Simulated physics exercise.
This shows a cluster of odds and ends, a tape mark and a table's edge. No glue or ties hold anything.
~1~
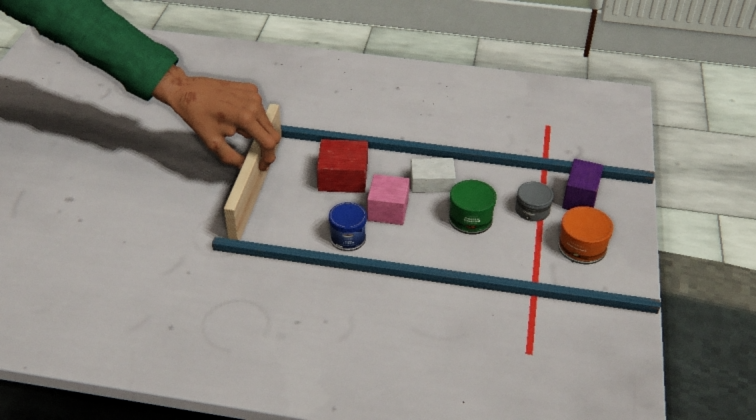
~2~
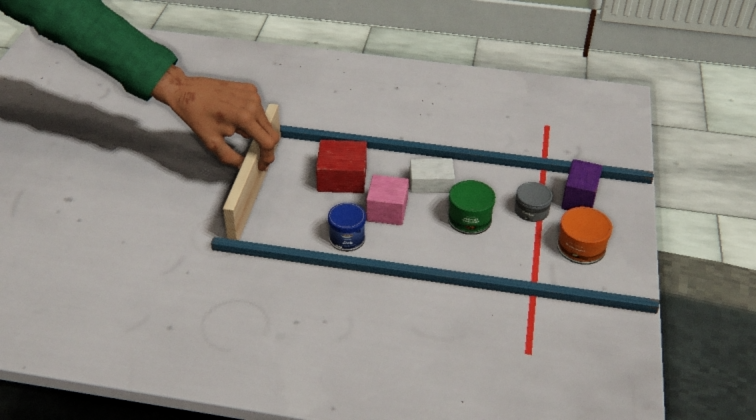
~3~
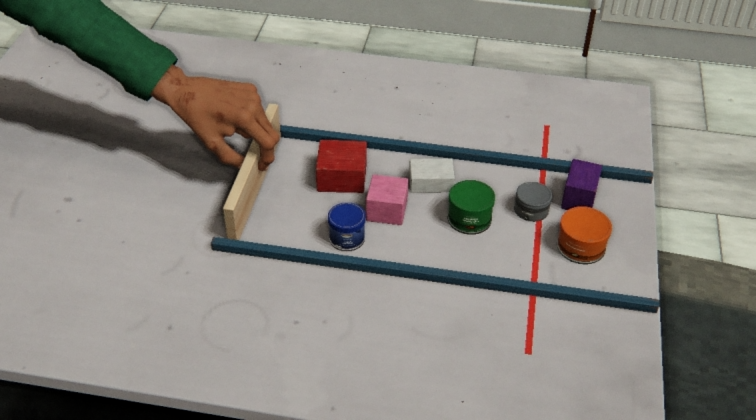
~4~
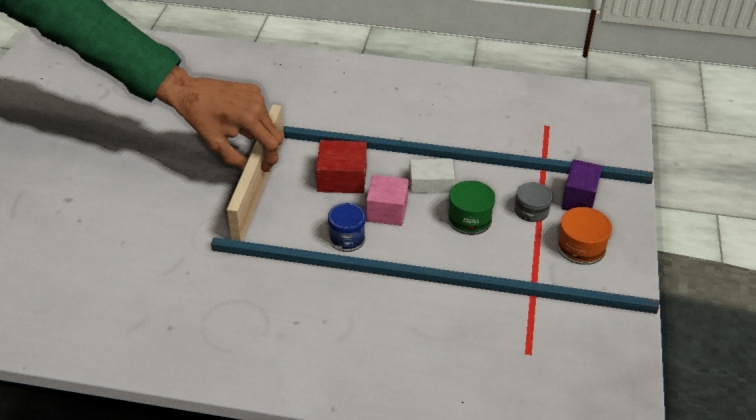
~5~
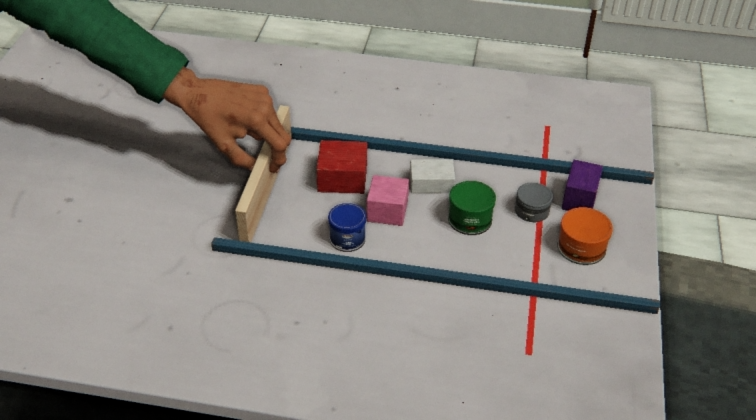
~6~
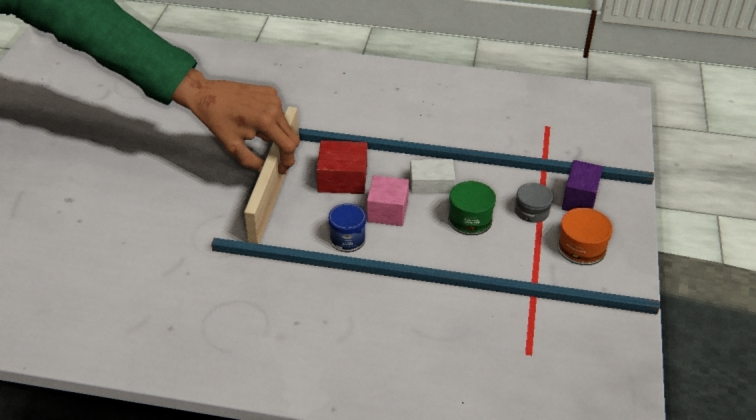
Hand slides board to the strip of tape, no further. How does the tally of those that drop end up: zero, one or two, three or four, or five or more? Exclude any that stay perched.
Off the edge will go nothing.
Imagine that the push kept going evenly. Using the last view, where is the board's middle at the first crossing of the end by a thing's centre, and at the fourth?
First: Around (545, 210). Next: Around (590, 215).
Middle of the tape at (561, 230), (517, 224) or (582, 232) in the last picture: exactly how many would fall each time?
So, one try after another, the floor gets 2, then 0, then 2.
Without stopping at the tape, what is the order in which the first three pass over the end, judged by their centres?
It's the purple block, followed by the grey tub, with the white block after.
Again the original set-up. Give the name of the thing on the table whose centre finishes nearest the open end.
That would be the purple block.
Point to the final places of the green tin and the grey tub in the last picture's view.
First at (609, 228); second at (645, 223).
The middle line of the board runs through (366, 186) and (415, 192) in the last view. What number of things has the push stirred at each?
At the first point the count is 4, at the second it's 5.
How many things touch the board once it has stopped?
3.
Early on, none off yet; orange pot at rest near (584, 237); purple block at rest near (582, 188); grey tub at rest near (534, 203).
A while later, none off yet; orange pot at rest near (584, 237); purple block at rest near (582, 188); grey tub moving near (543, 205).
Further along, none off yet; orange pot travelled a little near (611, 250); purple block travelled about its own width near (616, 188); grey tub travelled well along near (610, 218).
Finally, the number that fall off is zero.
